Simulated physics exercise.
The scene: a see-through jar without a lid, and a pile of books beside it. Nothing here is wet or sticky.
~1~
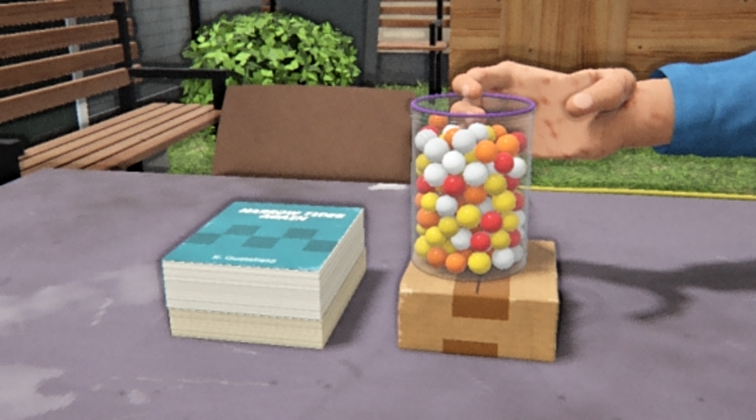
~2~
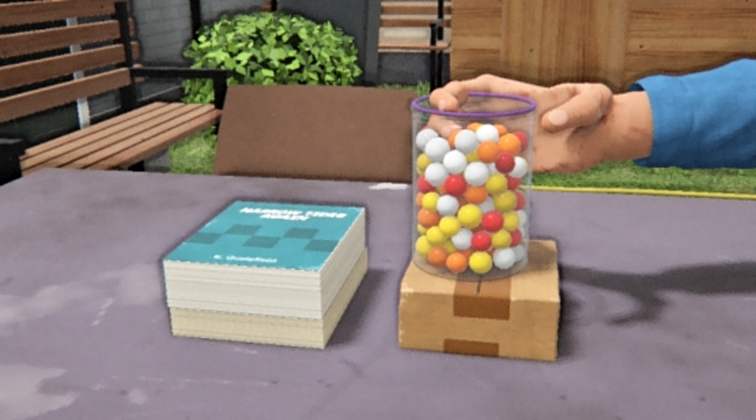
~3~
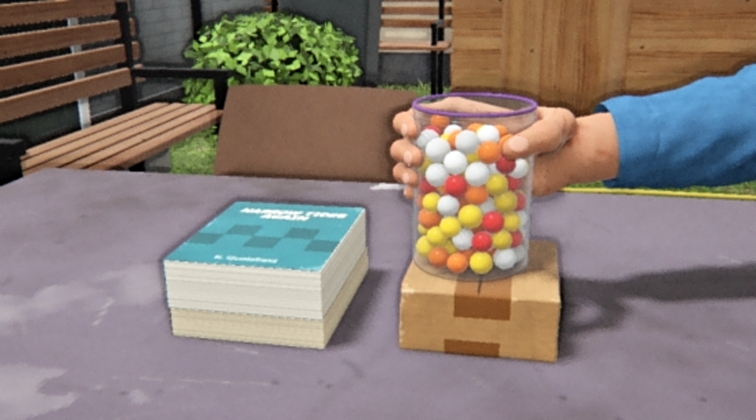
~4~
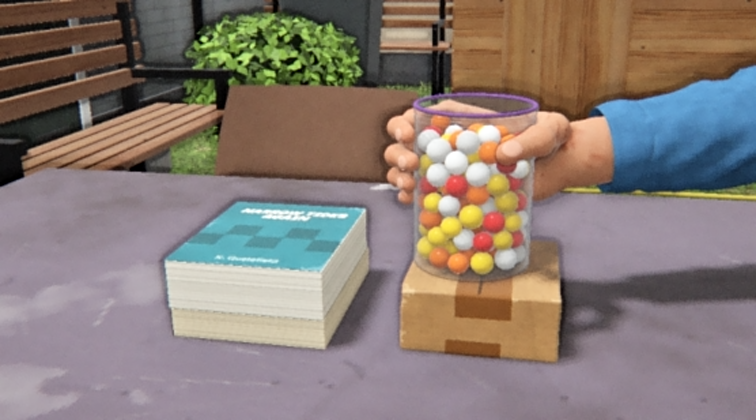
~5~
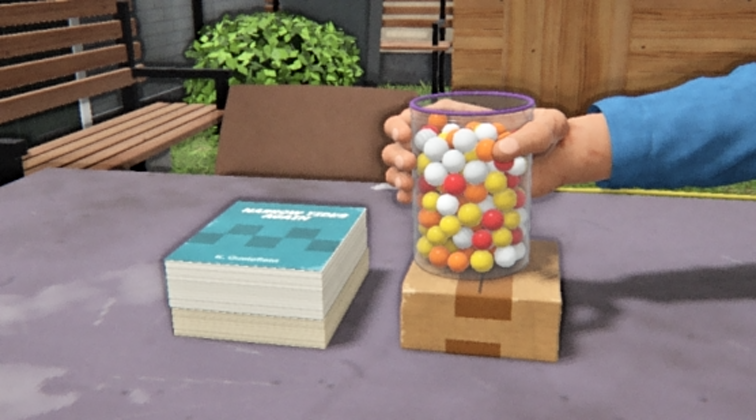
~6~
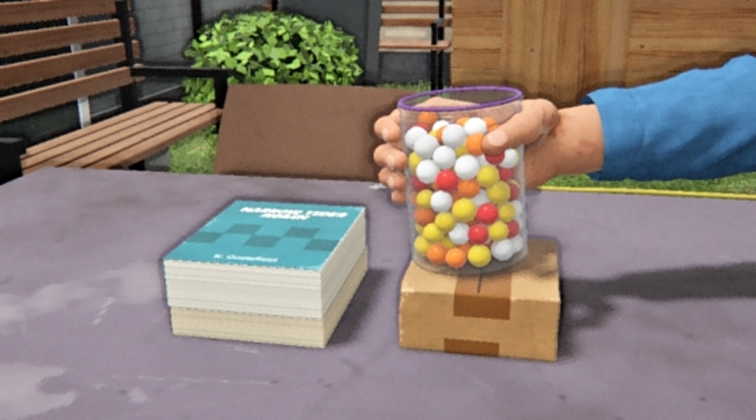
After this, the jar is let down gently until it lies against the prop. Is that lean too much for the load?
The filling partly pours out.
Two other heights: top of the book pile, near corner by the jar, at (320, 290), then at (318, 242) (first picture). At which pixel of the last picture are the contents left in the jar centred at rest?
First near (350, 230), then near (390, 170).
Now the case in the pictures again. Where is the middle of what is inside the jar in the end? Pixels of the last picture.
Close to (366, 192).
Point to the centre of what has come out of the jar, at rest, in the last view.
Near (140, 285).
Then, 0.47 s after the last picture, the jar leans 31°; everything is still inside.
Then, 0.96 s after the last picture, the jar leans 58°; everything is still inside.
Then, 1.55 s after the last picture, the jar rests on the book pile at 74°; a small part of the glass marbles out of it.
By the end, the jar rests on the book pile at 74°; a small part of the glass marbles out of it.
